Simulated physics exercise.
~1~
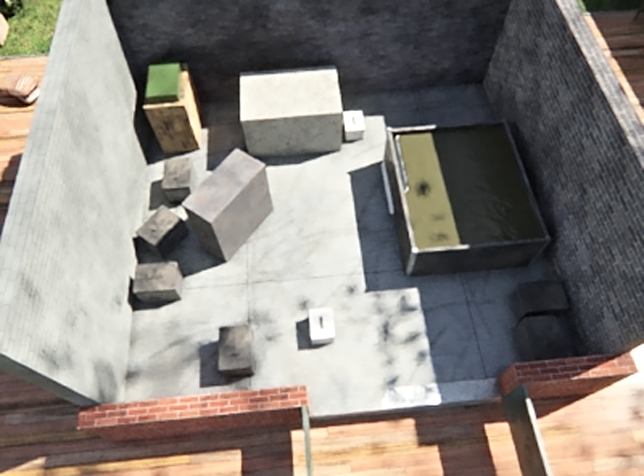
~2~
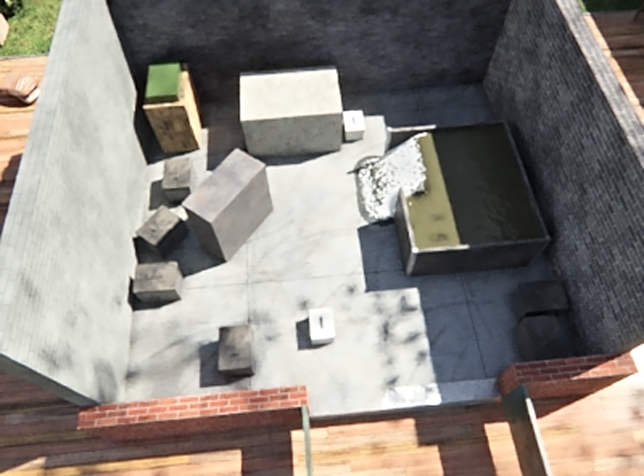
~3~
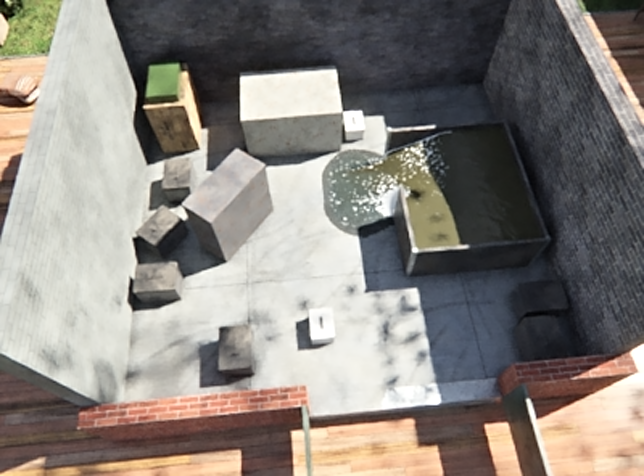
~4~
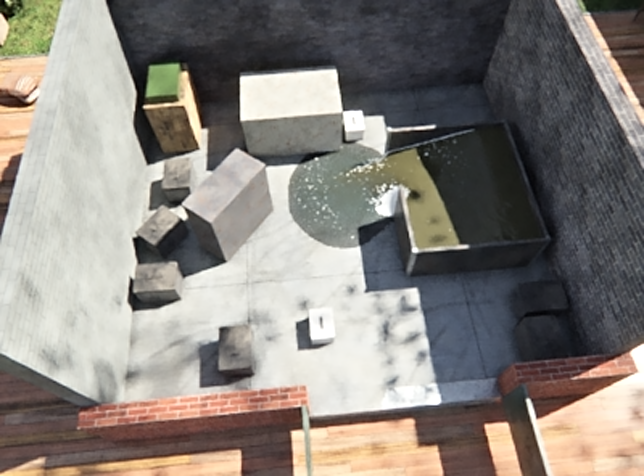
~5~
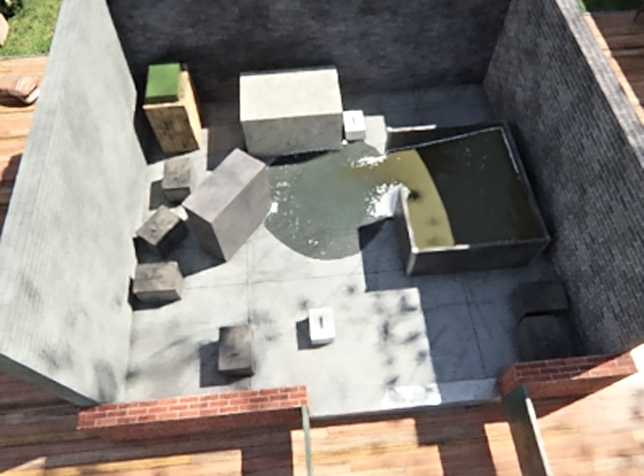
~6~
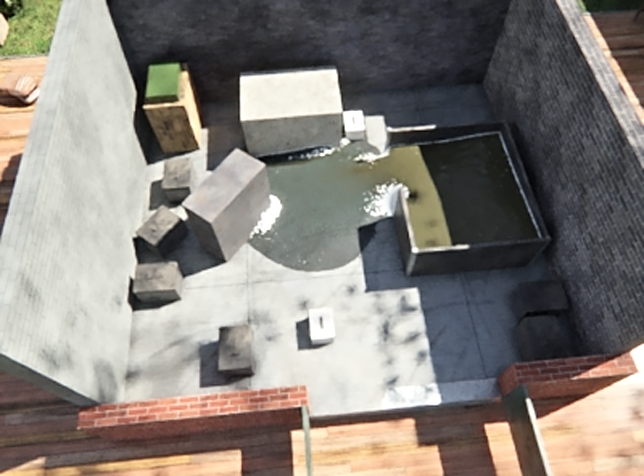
Walled yard with scattered boxes and blocks, murky water pouring from a tank at right and spreading leftward across the floor.
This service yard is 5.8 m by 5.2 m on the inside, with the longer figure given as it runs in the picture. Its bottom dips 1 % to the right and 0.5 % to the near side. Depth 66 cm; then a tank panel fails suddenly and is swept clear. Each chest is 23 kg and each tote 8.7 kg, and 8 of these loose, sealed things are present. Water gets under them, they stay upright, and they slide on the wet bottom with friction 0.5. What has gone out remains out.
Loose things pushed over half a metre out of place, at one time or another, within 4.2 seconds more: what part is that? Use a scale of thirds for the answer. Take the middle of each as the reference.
On that scale: One to two thirds.
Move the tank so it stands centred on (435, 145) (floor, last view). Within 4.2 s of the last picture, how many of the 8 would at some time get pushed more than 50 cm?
In that case the number is 3.
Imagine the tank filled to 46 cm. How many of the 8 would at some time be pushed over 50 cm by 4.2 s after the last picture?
In that case the number is 2.
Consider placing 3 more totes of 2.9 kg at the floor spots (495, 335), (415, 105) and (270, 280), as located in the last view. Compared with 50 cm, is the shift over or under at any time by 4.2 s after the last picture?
The first comes out within the limit, the second beyond the limit, the third beyond the limit.
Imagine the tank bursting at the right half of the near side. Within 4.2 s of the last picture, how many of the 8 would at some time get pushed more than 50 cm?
In that case the number is 3.
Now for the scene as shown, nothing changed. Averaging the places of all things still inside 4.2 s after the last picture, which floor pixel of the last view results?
Close to (356, 302).
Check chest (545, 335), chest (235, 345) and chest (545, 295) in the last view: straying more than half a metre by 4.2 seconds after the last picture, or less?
Well, in that order it's not reaching it, topping it, not reaching it.
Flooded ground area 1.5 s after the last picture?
The covered patch comes to about 16 m2.
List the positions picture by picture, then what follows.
In the first frame, a chest at (155, 277), on the bottom; a chest at (235, 346), on the bottom; 3.3 m2 under water; 0 of 8 have shifted.
In the second frame, a chest at (155, 277) rests on the ground; a chest at (235, 346) rests on the ground; 3.9 m2 under water; 0 of 8 have shifted.
In the third frame, a chest at (155, 277) rests on the ground; a chest at (235, 346) rests on the ground; 4.7 m2 under water; 0 of 8 have shifted.
In the fourth frame, a chest at (155, 277), on the bottom; a chest at (235, 346) rests on the ground; 5.7 m2 under water; 0 of 8 have shifted.
In the fifth frame, a chest at (155, 277), on the bottom; a chest at (235, 346), on the bottom; 6.7 m2 under water; 0 of 8 have shifted.
In the sixth frame, a chest at (155, 277) rests on the ground; a chest at (235, 346), on the bottom; water covers 7.4 m2; 0 of 8 have shifted.
Then, 0.4 s after the last picture 0 of 8 are over 50 cm from their spots; 0 afloat.
Then, 1.5 s after the last picture 2 of 8 are over 50 cm from their spots; 0 afloat.
Then, 2.8 s after the last picture 4 of 8 are over 50 cm from their spots; 2 afloat.
Then, 4.2 s after the last picture 5 of 8 are over 50 cm from their spots, and 5 have been at some point; 3 afloat.
